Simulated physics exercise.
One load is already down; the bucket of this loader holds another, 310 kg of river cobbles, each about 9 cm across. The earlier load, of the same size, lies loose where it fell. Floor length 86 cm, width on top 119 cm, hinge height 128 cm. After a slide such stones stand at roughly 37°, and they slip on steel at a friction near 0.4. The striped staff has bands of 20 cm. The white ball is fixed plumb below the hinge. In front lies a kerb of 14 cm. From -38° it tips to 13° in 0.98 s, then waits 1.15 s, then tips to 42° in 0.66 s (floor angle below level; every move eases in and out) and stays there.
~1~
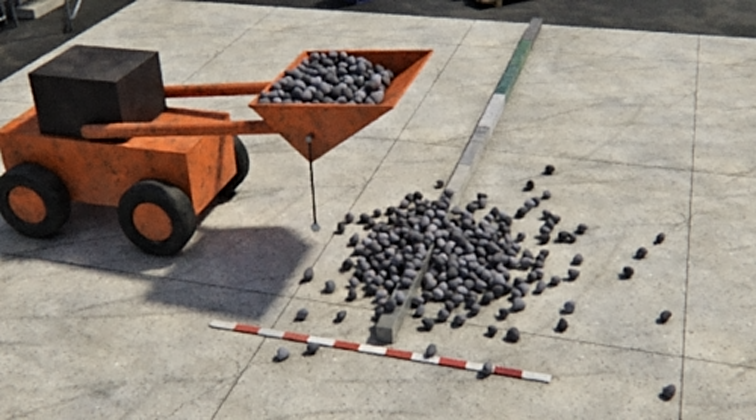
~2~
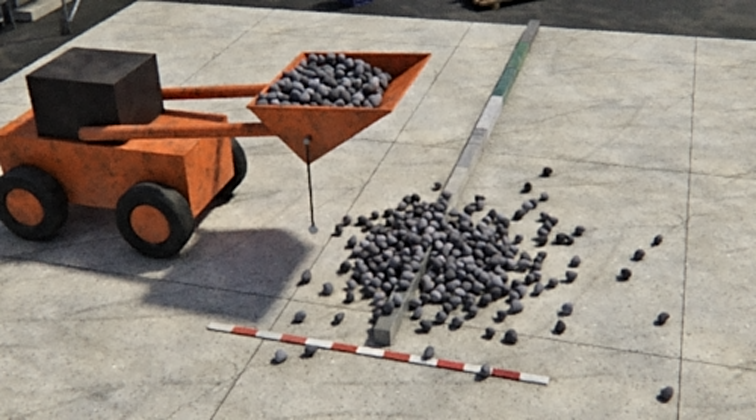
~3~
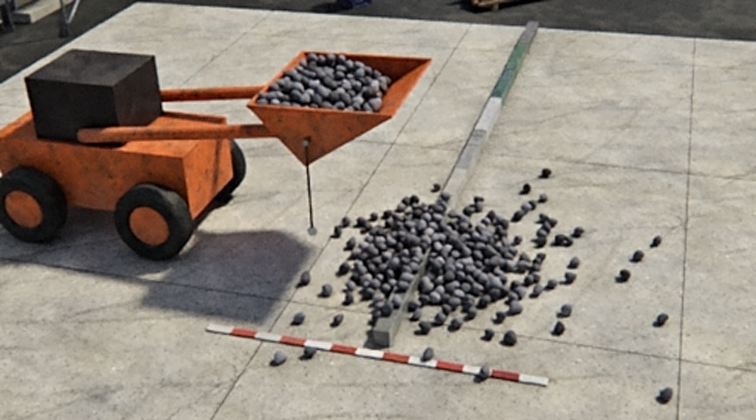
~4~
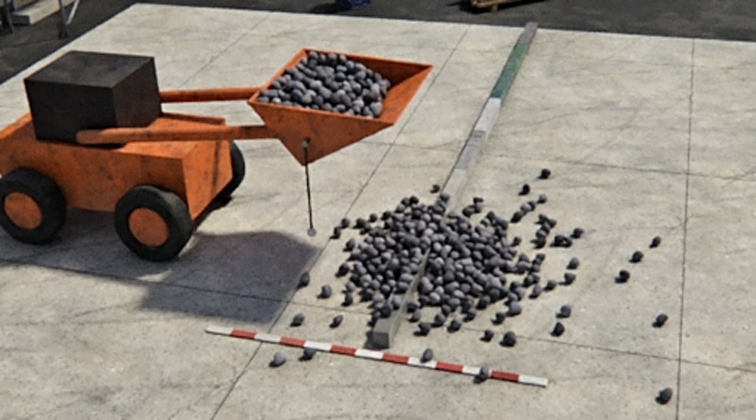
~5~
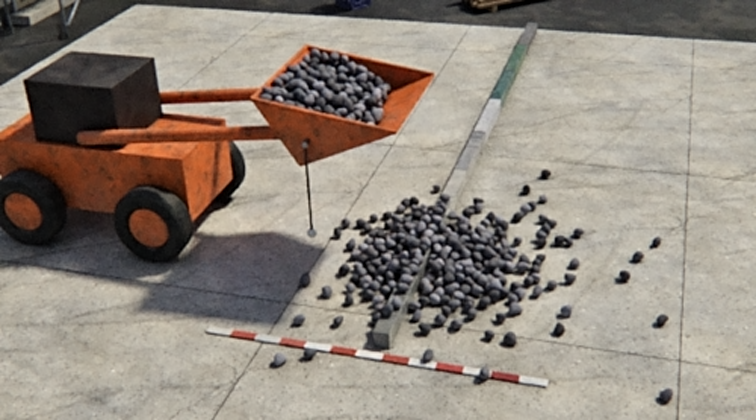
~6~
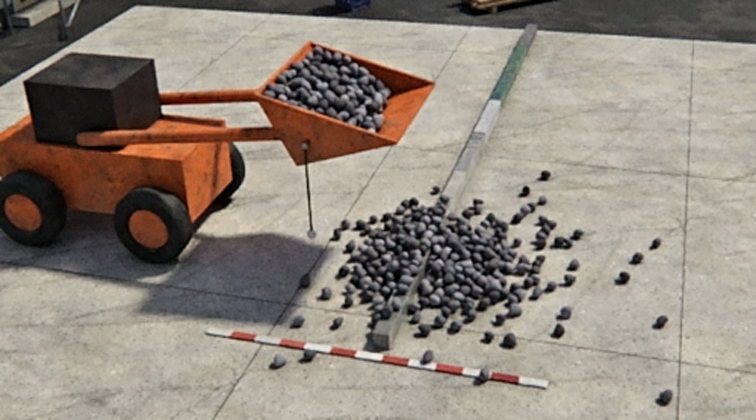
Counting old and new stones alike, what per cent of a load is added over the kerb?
Close to 60 parts in a hundred.
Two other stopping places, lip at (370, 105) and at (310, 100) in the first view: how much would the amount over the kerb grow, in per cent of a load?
Near 35 per cent from the first place, 0 from the second.
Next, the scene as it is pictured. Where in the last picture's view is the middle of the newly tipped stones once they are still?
Near (440, 245).
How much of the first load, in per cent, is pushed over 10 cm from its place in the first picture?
About 10 per cent.
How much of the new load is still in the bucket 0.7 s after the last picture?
Roughly 100 per cent is still inside.
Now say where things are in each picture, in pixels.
The first picture shows lip at (393, 107), floor tilted -38°, highest stones at (328, 71). The earlier load is highest near (425, 228), 20 cm above ground level, 44 % on this side of the kerb, 56 % over the kerb.
In the second picture, the bucket is at -37°, its lip at (391, 111); the top of the load is at (317, 72).
In the third picture, the bucket is at -34°, its lip at (392, 117); the top of the load is at (317, 73).
The fourth picture shows lip at (394, 124), floor tilted -30°, highest stones at (309, 71).
The fifth picture shows lip at (396, 133), floor tilted -25°, highest stones at (308, 66).
The sixth picture shows lip at (397, 143), floor tilted -19°, highest stones at (308, 66).
Then, 0.3 s after the last picture the floor is at 5°; in per cent of one load, 100 in the bucket, 44 on this side of the kerb, 56 over the kerb; the foremost stones are at (618, 297).
Then, 0.7 s after the last picture the floor is at 13°; in per cent of one load, 100 in the bucket, 44 on this side of the kerb, 56 over the kerb; the foremost stones are at (618, 297).
Then, 2.8 s after the last picture the floor is at 42°; in per cent of one load, 0 in the bucket, 88 on this side of the kerb, 112 over the kerb; the foremost stones are at (629, 285).
Then, 5.5 s after the last picture the floor is at 42°; in per cent of one load, 0 in the bucket, 84 on this side of the kerb, 117 over the kerb; the foremost stones are at (629, 285). Net gain over the kerb, 60.
